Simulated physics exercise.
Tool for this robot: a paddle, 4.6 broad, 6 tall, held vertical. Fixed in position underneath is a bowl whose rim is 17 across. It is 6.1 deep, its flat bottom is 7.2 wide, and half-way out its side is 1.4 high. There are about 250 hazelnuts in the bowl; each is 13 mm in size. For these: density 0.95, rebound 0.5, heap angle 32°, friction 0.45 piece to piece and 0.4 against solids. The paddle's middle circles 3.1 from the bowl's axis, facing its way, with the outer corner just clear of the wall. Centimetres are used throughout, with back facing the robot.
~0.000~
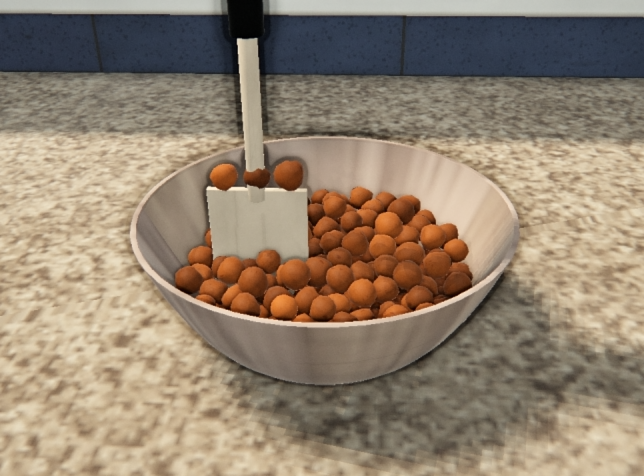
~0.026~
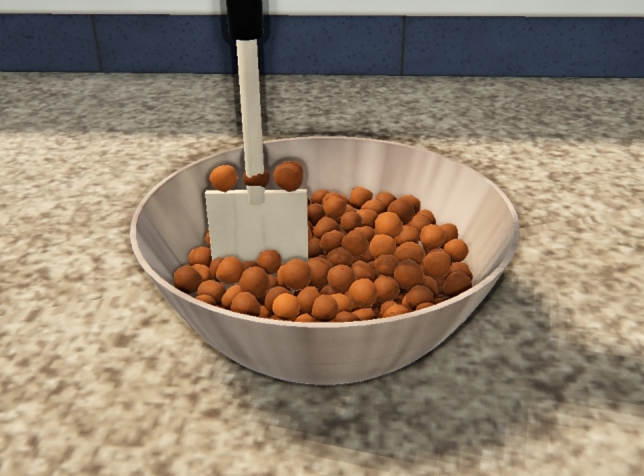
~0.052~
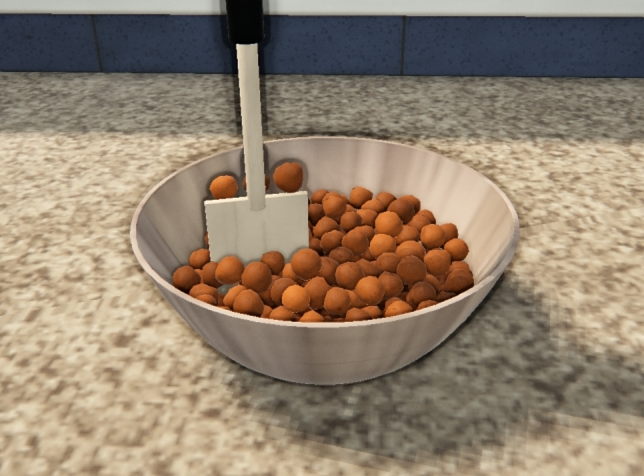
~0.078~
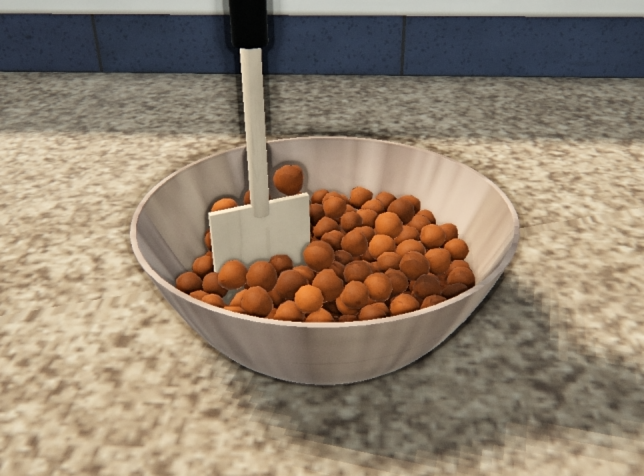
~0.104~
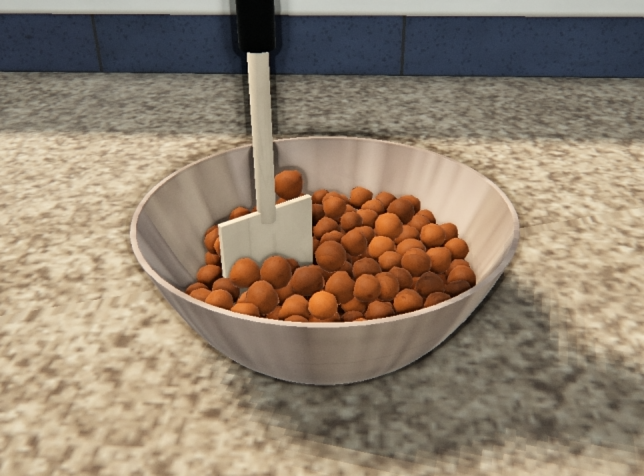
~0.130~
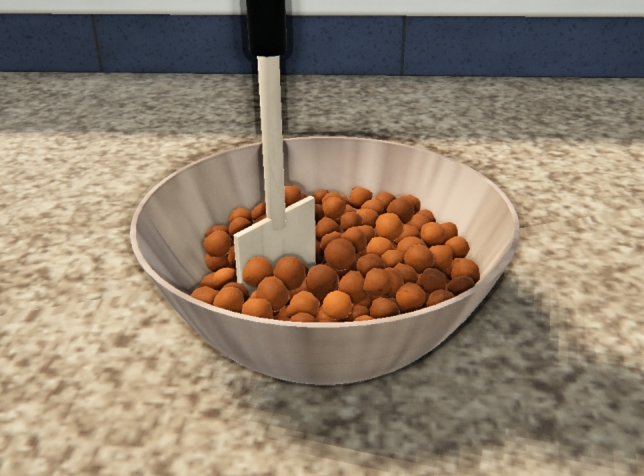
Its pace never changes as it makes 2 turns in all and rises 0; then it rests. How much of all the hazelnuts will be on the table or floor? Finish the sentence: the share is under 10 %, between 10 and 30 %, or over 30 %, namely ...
The share is between 10 and 30 %.
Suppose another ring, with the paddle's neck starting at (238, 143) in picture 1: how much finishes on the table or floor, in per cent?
Roughly 35 per cent.
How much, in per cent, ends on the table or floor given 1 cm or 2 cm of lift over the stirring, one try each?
Around 20 percent, then 15 percent.
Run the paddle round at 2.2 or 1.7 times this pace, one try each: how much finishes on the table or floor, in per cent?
I'd expect near 50 per cent, then near 40 per cent.
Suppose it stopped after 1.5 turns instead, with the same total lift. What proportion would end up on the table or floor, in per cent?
15 %.
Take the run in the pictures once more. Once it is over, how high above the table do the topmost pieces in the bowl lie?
About 6.5 cm.
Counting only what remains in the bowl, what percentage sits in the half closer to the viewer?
About 65 per cent.
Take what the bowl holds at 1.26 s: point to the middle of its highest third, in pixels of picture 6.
I'd point to about (373, 185).
After 0.69 s, 315° round, highest piece 8 above the table; 230 in the bowl, 16 on the table or floor, 2 in flight or on the tool.
After 1.26 s, 219° round, highest piece 8 above the table; 208 in the bowl, 36 on the table or floor, 4 in flight or on the tool.
After 1.74 s, 0° round, highest piece 6 above the table; 196 in the bowl, 52 on the table or floor.
After 2.44 s, 0° round, highest piece 6 above the table; 196 in the bowl, 52 on the table or floor.
At rest, 196 in the bowl, 52 on the table or floor. That is 21 % on the table or floor.
